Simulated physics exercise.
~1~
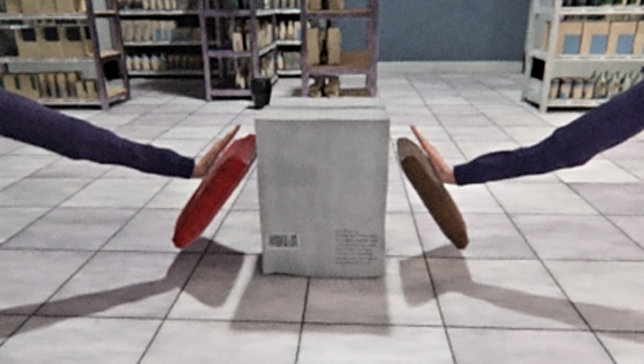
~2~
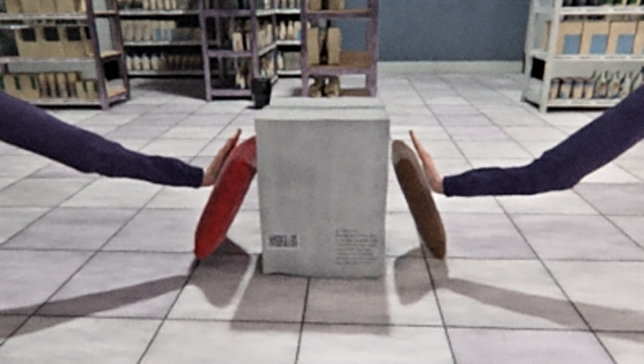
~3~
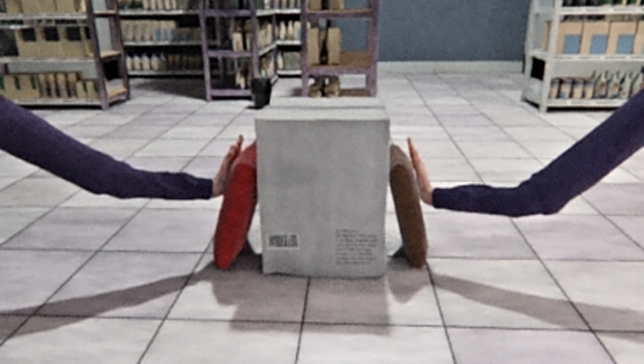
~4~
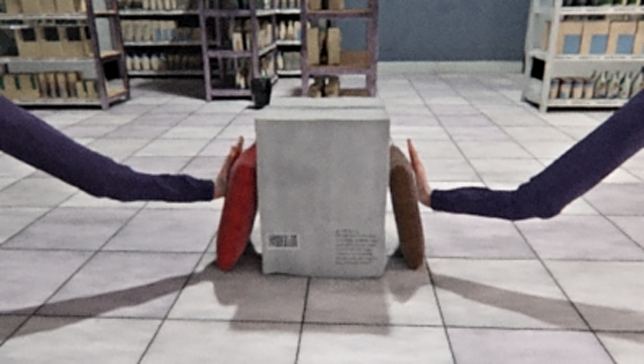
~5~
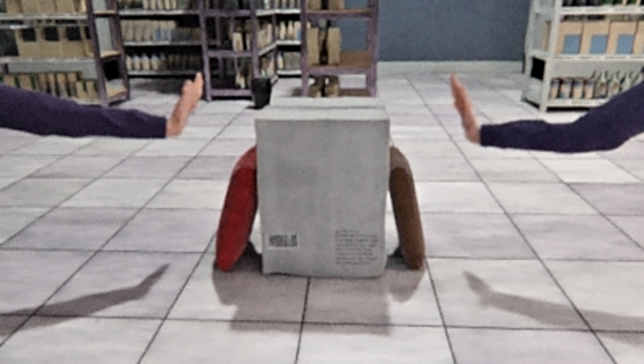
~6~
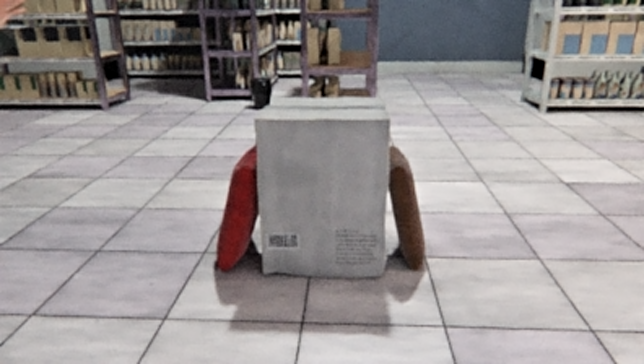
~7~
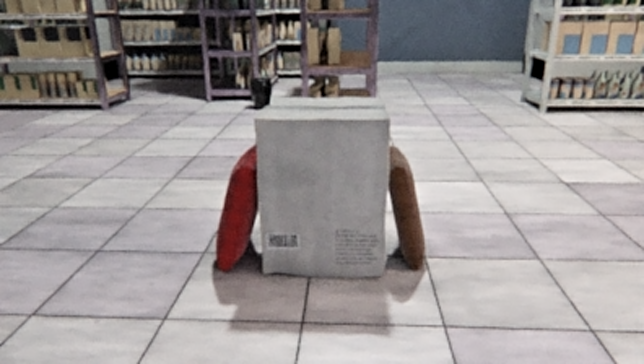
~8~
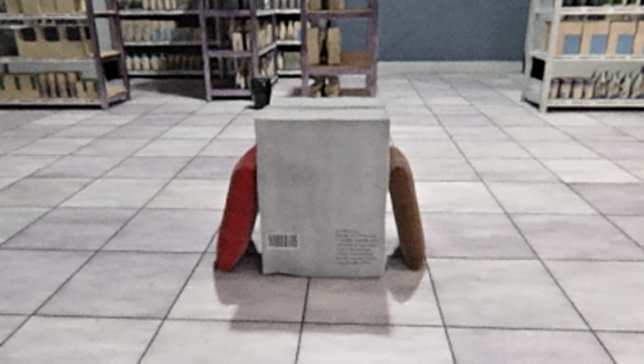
At first, two hands hold a red soft bag and a brown soft bag at a slant on either side of a white box standing on a tiled floor, with shelves behind. The hands push the bags inward and slightly down, the red one moving right and the brown one moving left. Both bags come to rest more upright against the sides of the box. The hands then let go and draw back out of view. Left alone, both bags stay propped against the box, which has not moved.
